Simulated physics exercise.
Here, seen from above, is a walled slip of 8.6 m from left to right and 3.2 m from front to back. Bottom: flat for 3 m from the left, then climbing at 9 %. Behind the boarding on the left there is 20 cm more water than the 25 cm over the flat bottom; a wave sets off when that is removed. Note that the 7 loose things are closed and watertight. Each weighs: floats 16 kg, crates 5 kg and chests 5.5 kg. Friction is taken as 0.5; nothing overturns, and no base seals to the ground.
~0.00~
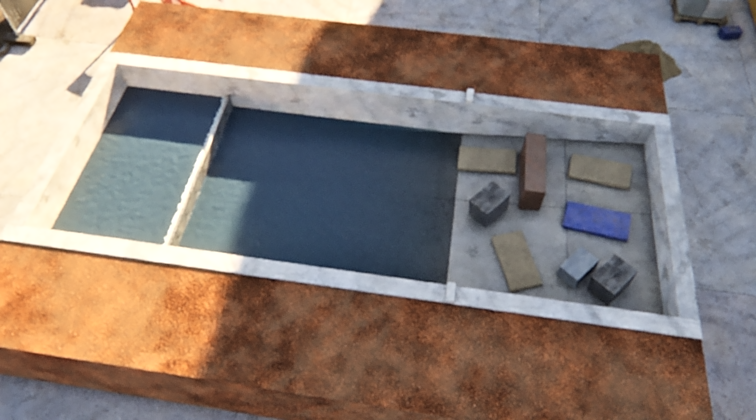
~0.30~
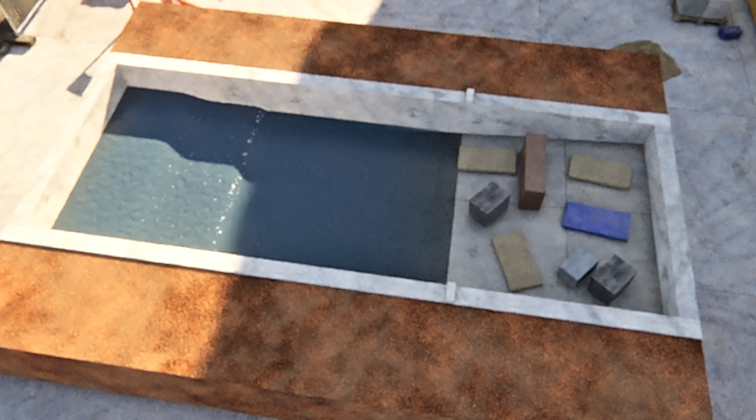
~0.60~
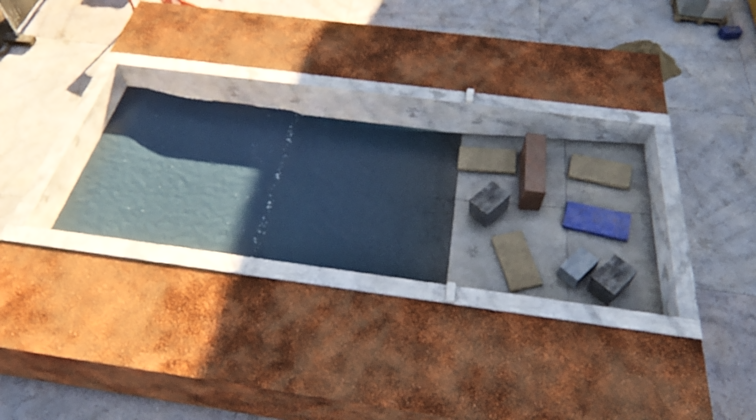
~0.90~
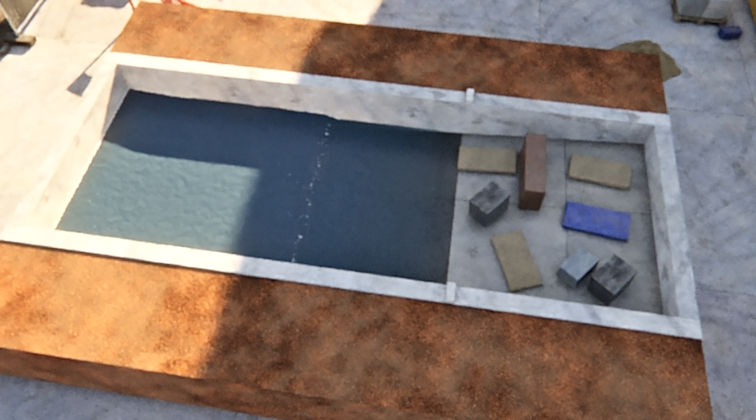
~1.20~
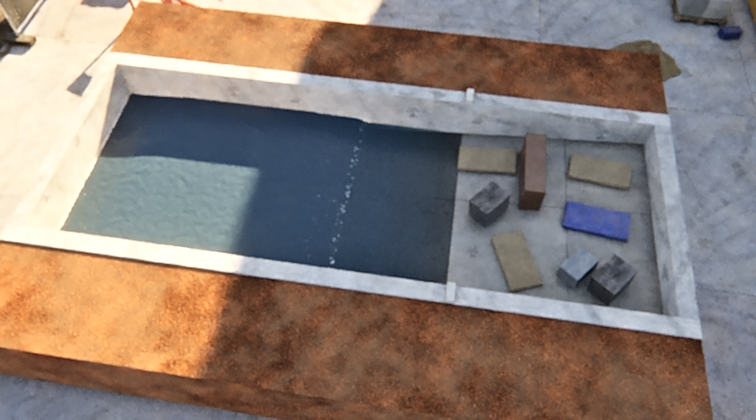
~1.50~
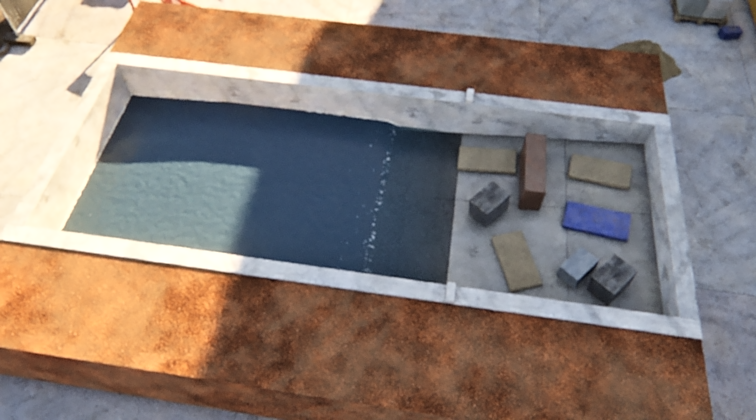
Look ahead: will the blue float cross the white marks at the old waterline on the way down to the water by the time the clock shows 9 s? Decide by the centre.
Looks like it does not reach the old waterline.
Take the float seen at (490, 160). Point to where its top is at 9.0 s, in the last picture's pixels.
Position estimate: Close to (289, 142).
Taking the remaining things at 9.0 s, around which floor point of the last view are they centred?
Near (447, 212).
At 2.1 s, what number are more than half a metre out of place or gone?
The number I get is 0.
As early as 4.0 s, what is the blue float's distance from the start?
Around 0 centimetres.
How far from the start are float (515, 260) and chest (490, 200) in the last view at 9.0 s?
In that order: 250 cm, 200 cm.
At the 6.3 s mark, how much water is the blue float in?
Roughly 2 cm at that moment.
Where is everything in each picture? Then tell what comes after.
The blue float at (597, 220), on the bottom; water covers 18.2 m2; 0 of 7 have shifted, in the first picture.
The blue float at (597, 220) rests on the ground; water covers 18.2 m2; 0 of 7 have shifted, in the second picture.
The blue float at (597, 220) rests on the ground; 18.2 m2 under water; 0 of 7 have shifted, in the third picture.
The blue float at (597, 220), on the bottom; water covers 18.2 m2; 0 of 7 have shifted, in the fourth picture.
The blue float at (597, 220) rests on the ground; water covers 18.2 m2; 0 of 7 have shifted, in the fifth picture.
The blue float at (597, 220) rests on the ground; 18.2 m2 under water; 0 of 7 have shifted, in the sixth picture.
After 2.1 s the blue float is near (597, 220), 0.0 m from its start, aground; 0 of 7 are over the mark; 0 afloat.
After 4.0 s the blue float is near (597, 220), 0.0 m from its start, aground; 0 of 7 are over the mark; 3 afloat.
After 6.3 s the blue float is near (597, 220), 0.0 m from its start, aground; 1 of 7 are over the mark; 4 afloat.
After 9.0 s the blue float is near (597, 220), 0.0 m from its start, aground; 4 of 7 are over the mark; 3 afloat.
